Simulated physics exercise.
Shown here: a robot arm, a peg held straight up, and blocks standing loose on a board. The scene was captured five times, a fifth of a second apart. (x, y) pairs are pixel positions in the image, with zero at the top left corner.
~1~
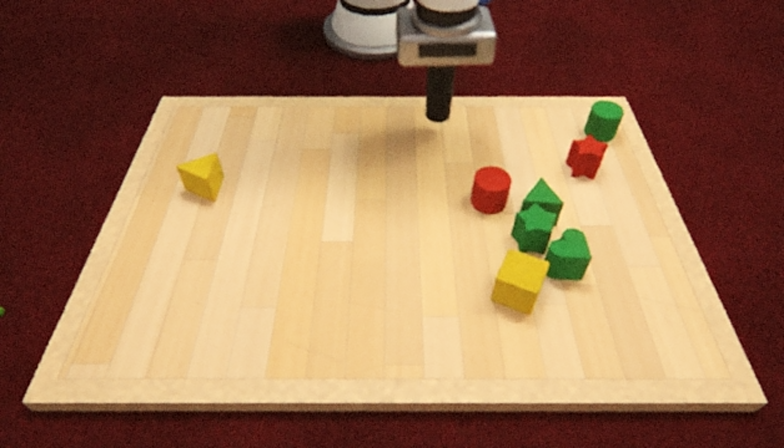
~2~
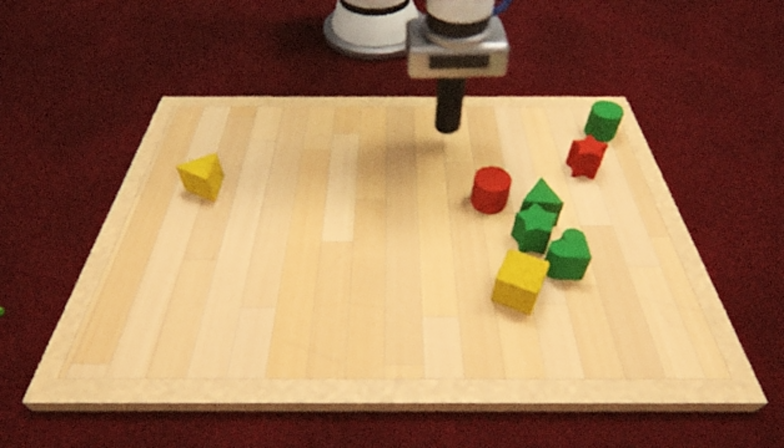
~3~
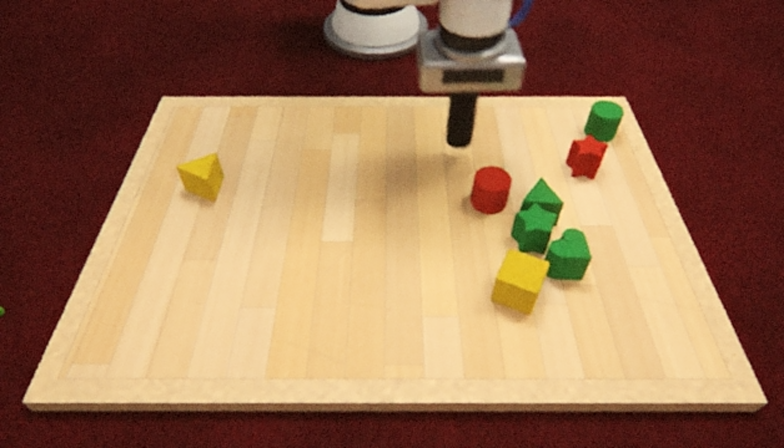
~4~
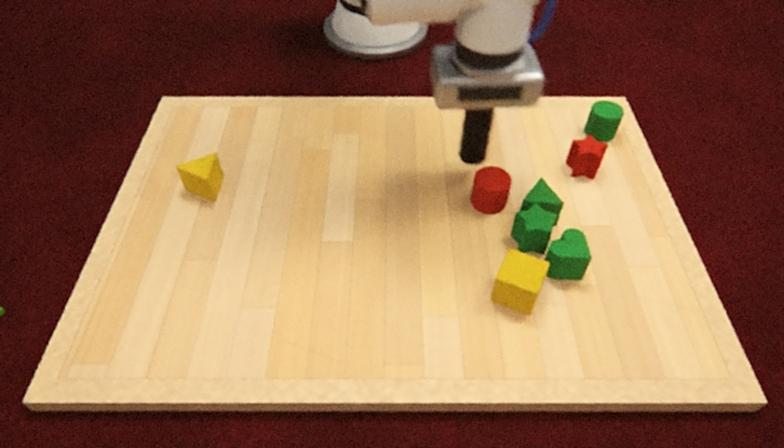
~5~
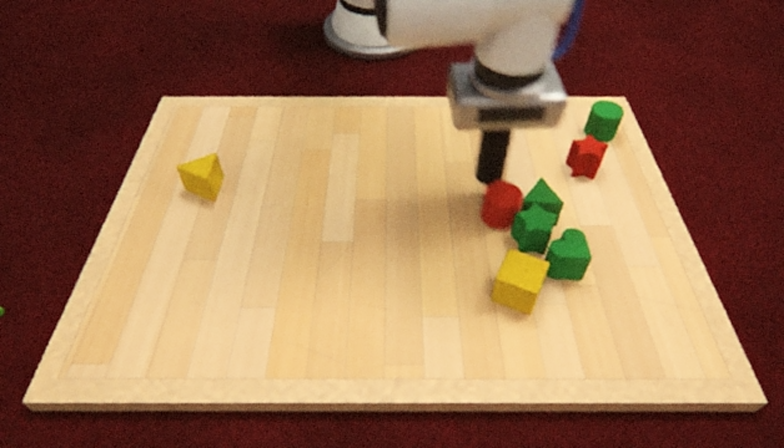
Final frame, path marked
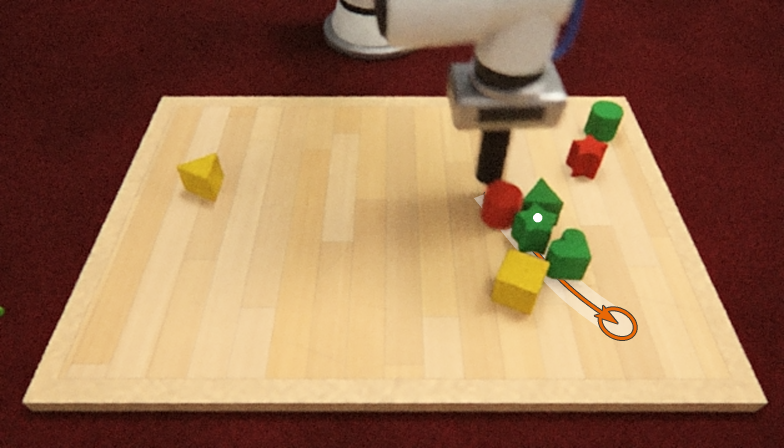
A robot arm moves its peg toward the viewer and right, nudging the red round block.
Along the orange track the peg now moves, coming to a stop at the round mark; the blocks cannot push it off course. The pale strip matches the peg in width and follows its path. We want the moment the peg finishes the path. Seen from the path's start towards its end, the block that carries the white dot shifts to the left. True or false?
False - the claim does not hold.
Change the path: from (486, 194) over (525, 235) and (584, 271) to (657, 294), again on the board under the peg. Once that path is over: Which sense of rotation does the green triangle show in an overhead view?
Looking from above, the answer is counterclockwise.
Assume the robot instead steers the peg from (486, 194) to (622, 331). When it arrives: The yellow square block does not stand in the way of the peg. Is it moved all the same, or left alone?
Once the path ends, it is somewhere new.
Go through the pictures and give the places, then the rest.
The first picture shows peg tip at (438, 115); block tops, red round block at (493, 178); yellow square block at (523, 270); green star at (538, 218); green triangle at (543, 193); green heart block at (572, 244).
The second picture shows peg at (447, 127); blocks unchanged.
The third picture shows peg at (459, 140); blocks unchanged.
The fourth picture shows peg at (473, 157); blocks unchanged.
The fifth picture shows peg at (489, 176); red round block at (504, 193); yellow square block at (523, 270); green star at (538, 218); green triangle at (543, 193); green heart block at (572, 244).
Path on the board, from (486, 194) by way of (539, 256) to (618, 323); the dot is on the green star.
The first path, step by step. One third of the way, peg at (525, 217); red round block at (511, 233); green star at (549, 238), turned 45° anticlockwise; green triangle at (549, 197), turned 45° anticlockwise; green heart block at (582, 250).
Two thirds of the way, peg at (568, 263); red round block at (510, 238); yellow square block at (523, 283), turned 20° clockwise; green star at (577, 284), turned 40° anticlockwise; green triangle at (550, 197), turned 50° anticlockwise; green heart block at (611, 273), turned 80° anticlockwise.
At the end, peg at (627, 308); red round block at (510, 238); yellow square block at (523, 283), turned 20° clockwise; green star at (593, 311), turned 15° clockwise; green triangle at (550, 197), turned 50° anticlockwise; green heart block at (669, 294), turned 150° anticlockwise.
